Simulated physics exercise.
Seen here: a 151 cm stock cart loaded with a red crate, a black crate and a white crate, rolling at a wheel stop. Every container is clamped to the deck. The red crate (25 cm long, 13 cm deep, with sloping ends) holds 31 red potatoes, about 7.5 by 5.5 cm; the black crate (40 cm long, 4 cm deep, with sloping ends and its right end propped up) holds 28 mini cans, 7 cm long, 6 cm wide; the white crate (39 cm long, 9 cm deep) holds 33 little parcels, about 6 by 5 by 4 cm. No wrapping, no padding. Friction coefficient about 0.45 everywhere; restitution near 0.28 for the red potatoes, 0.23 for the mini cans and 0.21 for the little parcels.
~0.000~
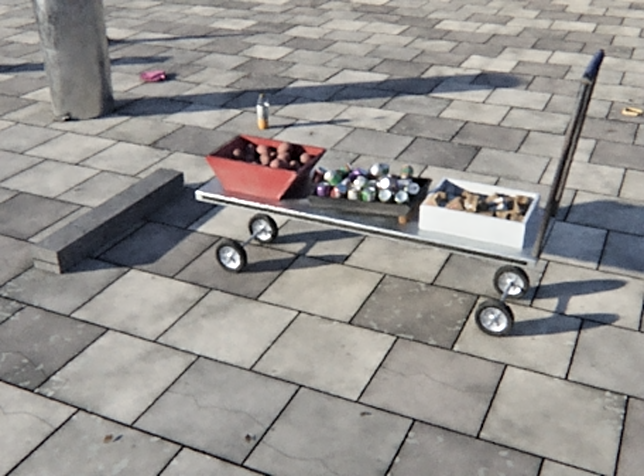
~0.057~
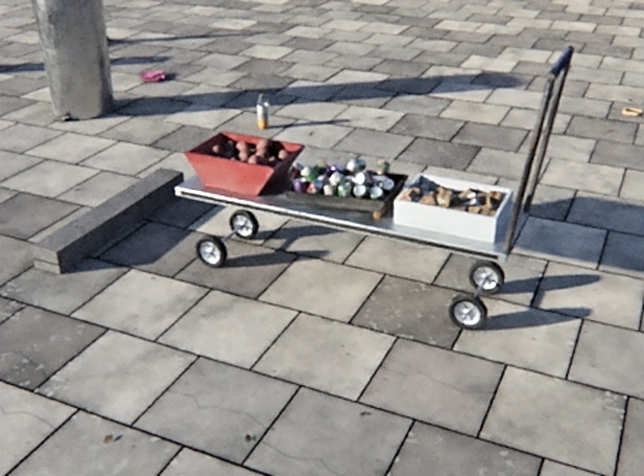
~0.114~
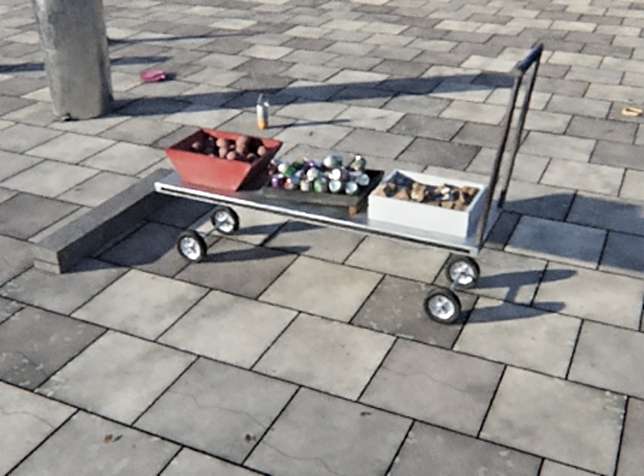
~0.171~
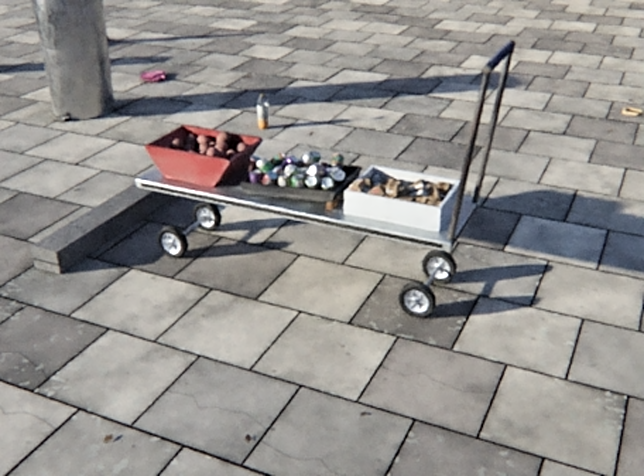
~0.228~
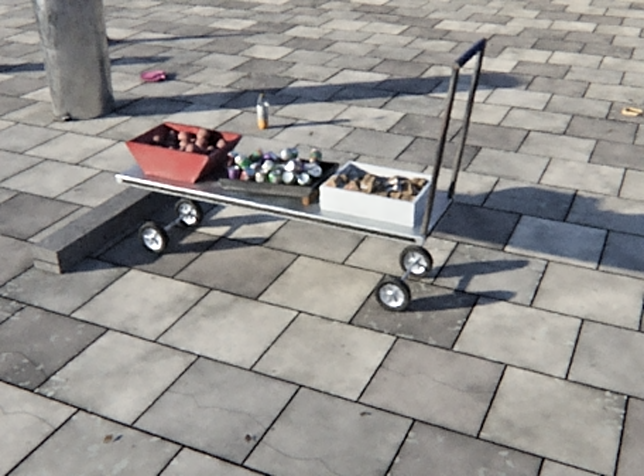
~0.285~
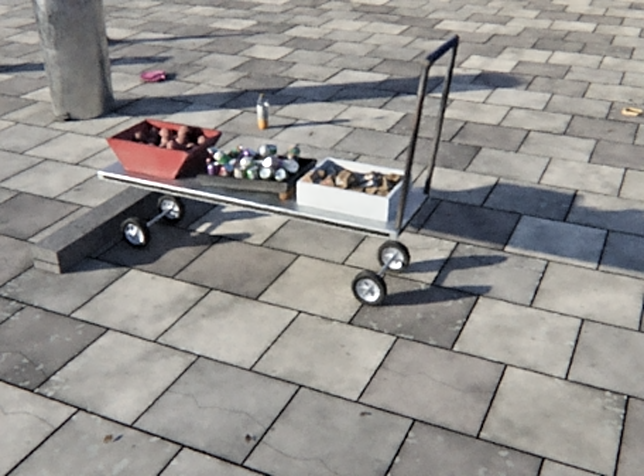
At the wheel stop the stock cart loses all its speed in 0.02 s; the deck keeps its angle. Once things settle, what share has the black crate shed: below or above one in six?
The black crate loses more than one in six of its mini cans.
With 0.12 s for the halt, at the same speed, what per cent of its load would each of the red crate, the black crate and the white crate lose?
Then red crate 0, black crate 20, white crate 0 per cent.
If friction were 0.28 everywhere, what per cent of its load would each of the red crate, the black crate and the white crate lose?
In that case red crate 10, black crate 30, white crate 10 per cent.
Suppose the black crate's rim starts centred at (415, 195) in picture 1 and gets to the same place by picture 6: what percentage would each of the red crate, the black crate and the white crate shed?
Then red crate 10, black crate 50, white crate 10 per cent.
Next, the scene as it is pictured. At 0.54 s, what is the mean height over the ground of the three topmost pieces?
About 62 cm.
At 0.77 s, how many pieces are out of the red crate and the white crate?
Out by then, roughly: Red crate 0, white crate 2.
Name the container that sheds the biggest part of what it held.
The black crate.
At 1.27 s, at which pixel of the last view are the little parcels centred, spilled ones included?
At about (320, 186).
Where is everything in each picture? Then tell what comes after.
In the first frame (each is followed by its nearest rim corner in this view), black crate, (408, 206); white crate, (522, 223); 64 cm short of the stop; none out.
Black crate, (382, 201); white crate, (493, 218); 53 cm short of the stop, in the second frame.
Black crate, (357, 196); white crate, (465, 213); 42 cm short of the stop, in the third frame.
Black crate, (333, 191); white crate, (438, 208); 31 cm short of the stop, in the fourth frame.
Black crate, (309, 187); white crate, (411, 203); 20 cm short of the stop, in the fifth frame.
Black crate, (286, 183); white crate, (386, 198); 9 cm short of the stop; none out, in the sixth frame.
After 0.32 s, contact.
After 0.42 s, red crate 31 in, 0 out, black crate 25 in, 3 out and white crate 33 in, 0 out.
After 0.54 s, red crate 31 in, 0 out, black crate 20 in, 8 out and white crate 32 in, 1 out.
After 0.77 s, red crate 31 in, 0 out, black crate 19 in, 9 out and white crate 31 in, 2 out.
Outcome (at 1.27 s), red crate 31 in, 0 out, black crate 18 in, 10 out and white crate 31 in, 2 out. Asked share, 10 of 28, 36 per cent.
